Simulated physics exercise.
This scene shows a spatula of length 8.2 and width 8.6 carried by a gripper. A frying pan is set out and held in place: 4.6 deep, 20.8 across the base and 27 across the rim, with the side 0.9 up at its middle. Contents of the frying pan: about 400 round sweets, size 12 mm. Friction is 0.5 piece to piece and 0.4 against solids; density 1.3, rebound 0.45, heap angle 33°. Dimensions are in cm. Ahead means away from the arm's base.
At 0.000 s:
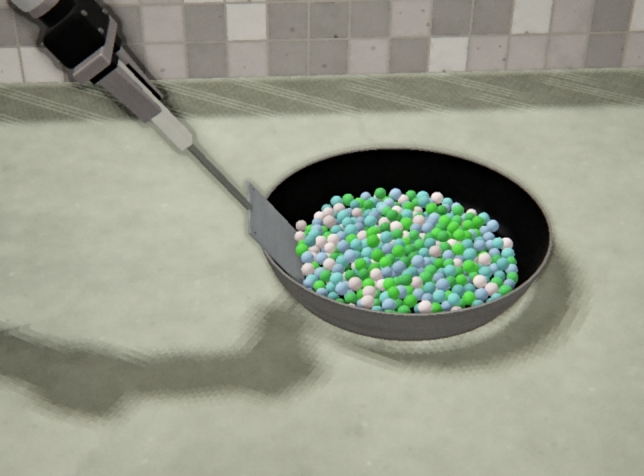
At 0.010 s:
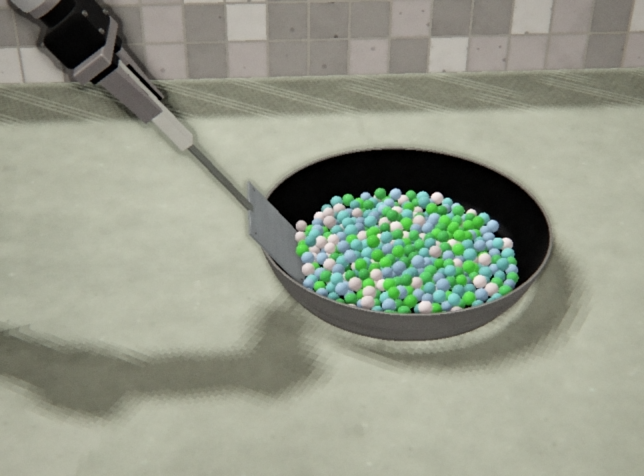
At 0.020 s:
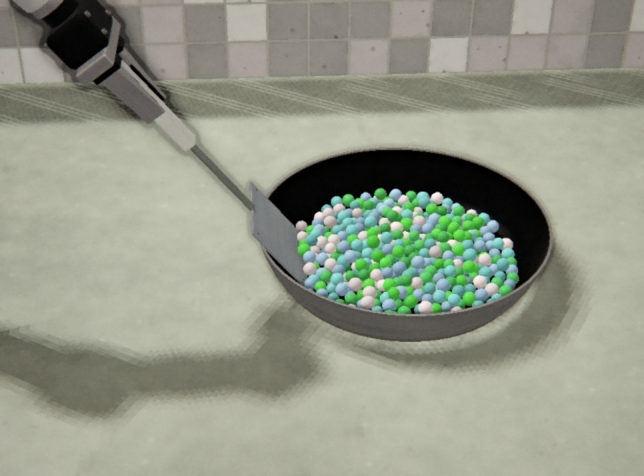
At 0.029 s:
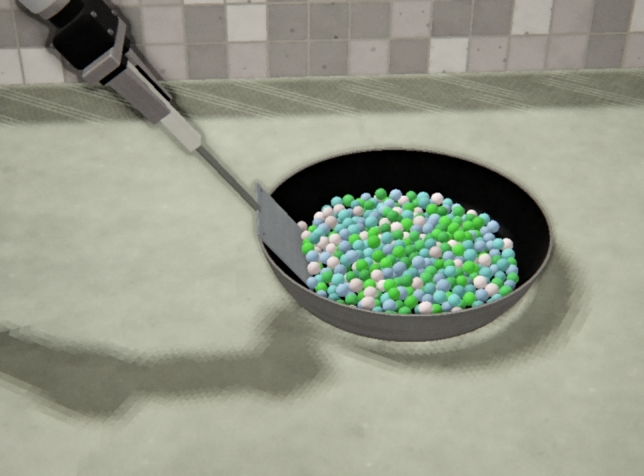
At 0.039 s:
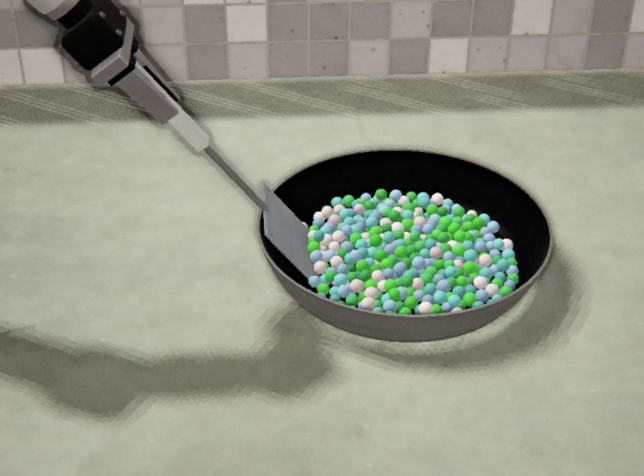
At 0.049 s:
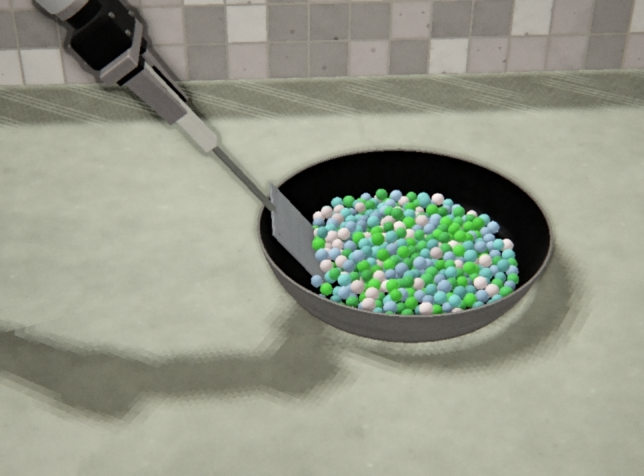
A spatula held by a robotic gripper starts at the left rim of a dark frying pan filled with small green, blue, white and pink balls. It shifts slightly right into the pan, nudging the balls at the left edge inward, while the pan and most of the heap stay still.
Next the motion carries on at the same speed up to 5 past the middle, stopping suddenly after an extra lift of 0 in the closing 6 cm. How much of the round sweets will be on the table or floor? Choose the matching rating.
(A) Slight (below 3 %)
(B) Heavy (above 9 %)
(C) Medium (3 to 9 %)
(A) Slight (below 3 %).
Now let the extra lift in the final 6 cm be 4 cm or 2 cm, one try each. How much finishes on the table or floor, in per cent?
Result, in order: Approx. 0 % and 0 %.
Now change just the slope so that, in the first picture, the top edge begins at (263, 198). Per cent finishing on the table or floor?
Some 0 per cent.
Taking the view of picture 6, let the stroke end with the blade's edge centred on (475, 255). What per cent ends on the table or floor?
My guess is roughly 0 percent.
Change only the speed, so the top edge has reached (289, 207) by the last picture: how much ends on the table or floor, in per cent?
That share would be some 5 percent.
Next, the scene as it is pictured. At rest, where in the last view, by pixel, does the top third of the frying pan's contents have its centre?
The centre sits close to (492, 238).
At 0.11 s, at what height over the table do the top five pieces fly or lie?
Some 4 cm.
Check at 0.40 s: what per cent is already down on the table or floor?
Some 0 per cent of the load.
By 0.11 s, sloping 53°, highest piece 5 above the table; 401 in the frying pan.
By 0.17 s, sloping 53°, highest piece 5 above the table; 401 in the frying pan.
By 0.40 s, sloping 53°, highest piece 4 above the table; 401 in the frying pan.
By 1.45 s, sloping 53°, highest piece 4 above the table; 401 in the frying pan.
Final count, 401 in the frying pan. That is 0 % on the table or floor.
